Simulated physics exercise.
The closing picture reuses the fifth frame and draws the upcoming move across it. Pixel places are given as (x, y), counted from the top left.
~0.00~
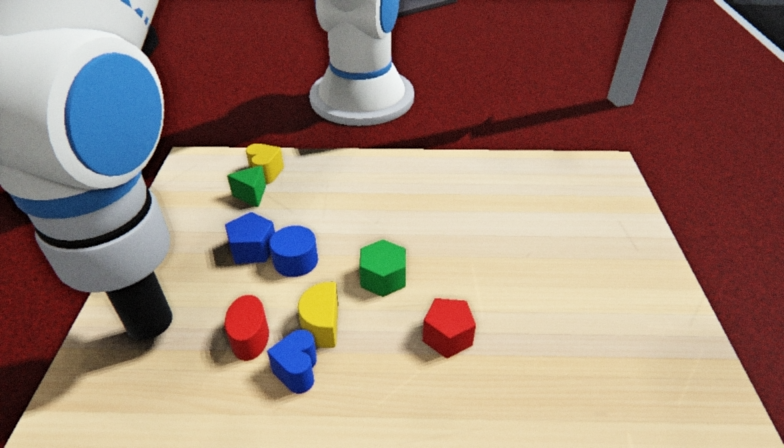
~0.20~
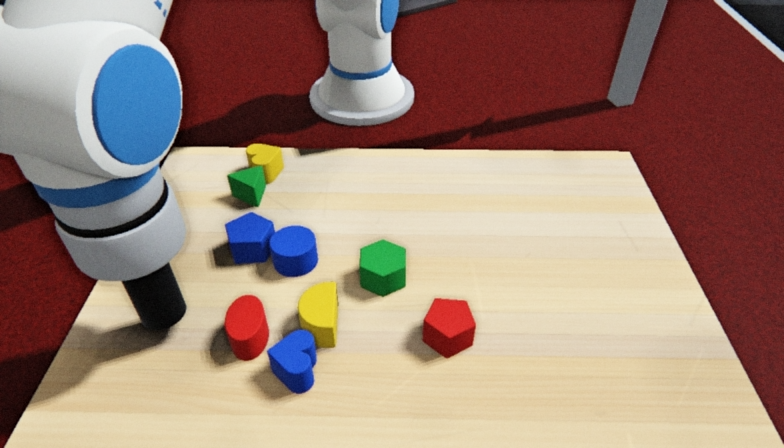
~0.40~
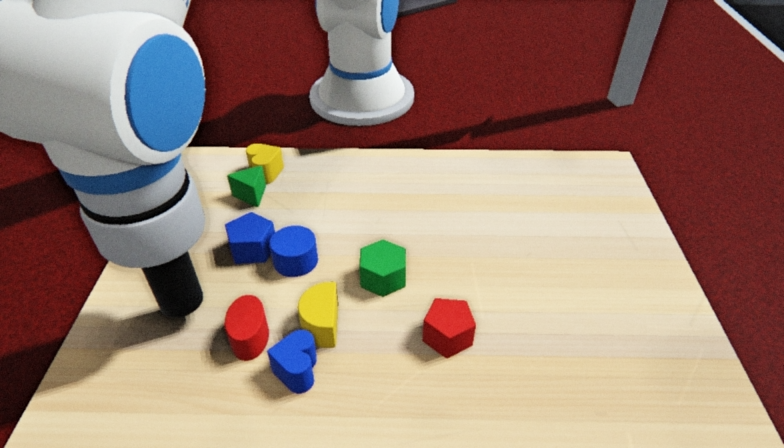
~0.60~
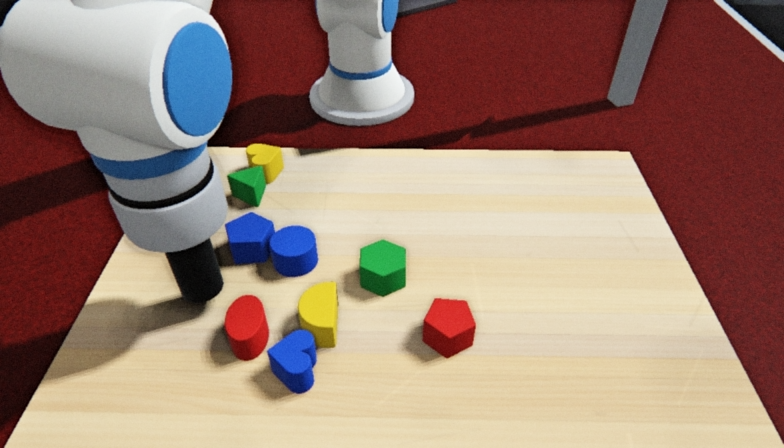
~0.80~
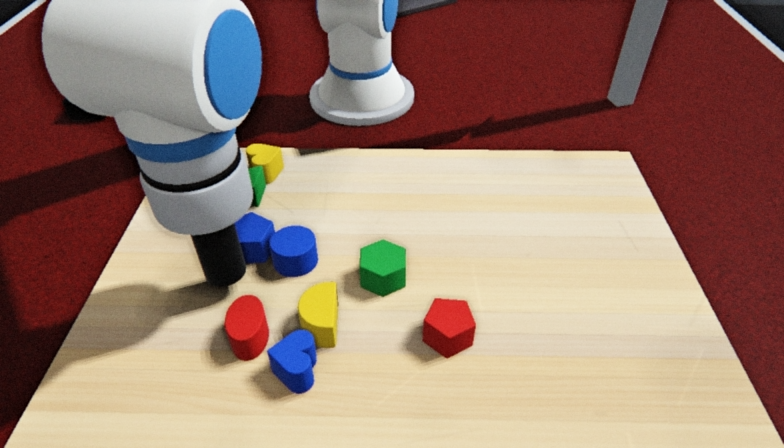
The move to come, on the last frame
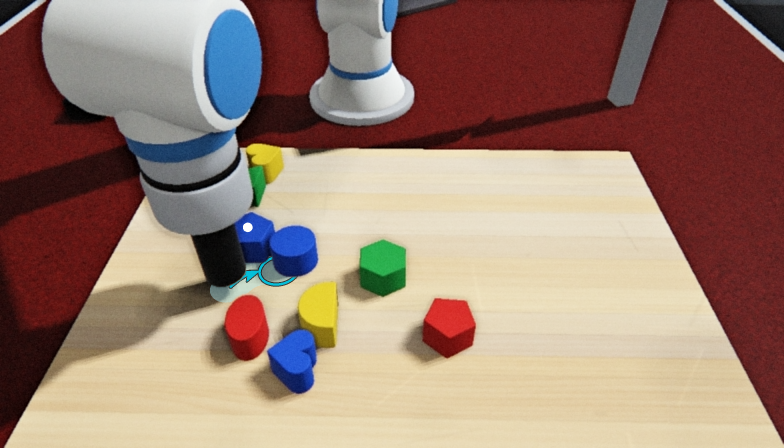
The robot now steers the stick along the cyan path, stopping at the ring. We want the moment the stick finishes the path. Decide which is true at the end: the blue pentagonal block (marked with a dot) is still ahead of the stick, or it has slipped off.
By then it is beside or behind the stick.
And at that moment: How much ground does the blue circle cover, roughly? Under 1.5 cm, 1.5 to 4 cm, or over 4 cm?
The move is medium, 1.5 to 4 cm.
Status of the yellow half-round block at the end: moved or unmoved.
Put simply, it stays right there.
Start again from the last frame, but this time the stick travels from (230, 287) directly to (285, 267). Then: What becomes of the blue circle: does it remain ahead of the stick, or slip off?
I expect it to be in front.
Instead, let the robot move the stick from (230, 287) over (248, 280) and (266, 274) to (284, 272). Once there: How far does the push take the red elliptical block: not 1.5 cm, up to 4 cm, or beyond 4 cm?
It shifts under 1.5 cm.
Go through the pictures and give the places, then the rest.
The first frame shows lower end of the stick at (150, 322), tops of blocks, red elliptical block at (244, 316), blue pentagonal block at (248, 227), blue circle at (292, 240), yellow half-round block at (319, 303).
The second frame shows stick at (164, 313), blocks as before.
The third frame shows stick at (182, 301), blocks as before.
The fourth frame shows stick at (203, 288), blocks as before.
The fifth frame shows stick at (226, 272), red elliptical block at (244, 316), blue pentagonal block at (248, 227), blue circle at (292, 240), yellow half-round block at (319, 303).
The drawn path runs from (230, 287) via (244, 276) and (262, 271), ending at (279, 270); the dot is on the blue pentagonal block.
What follows on the original path. Halfway along, stick at (249, 258); blue pentagonal block at (251, 223).
At the end, stick at (276, 255); red elliptical block not moved; blue pentagonal block at (252, 222); blue circle at (316, 235); yellow half-round block not moved.
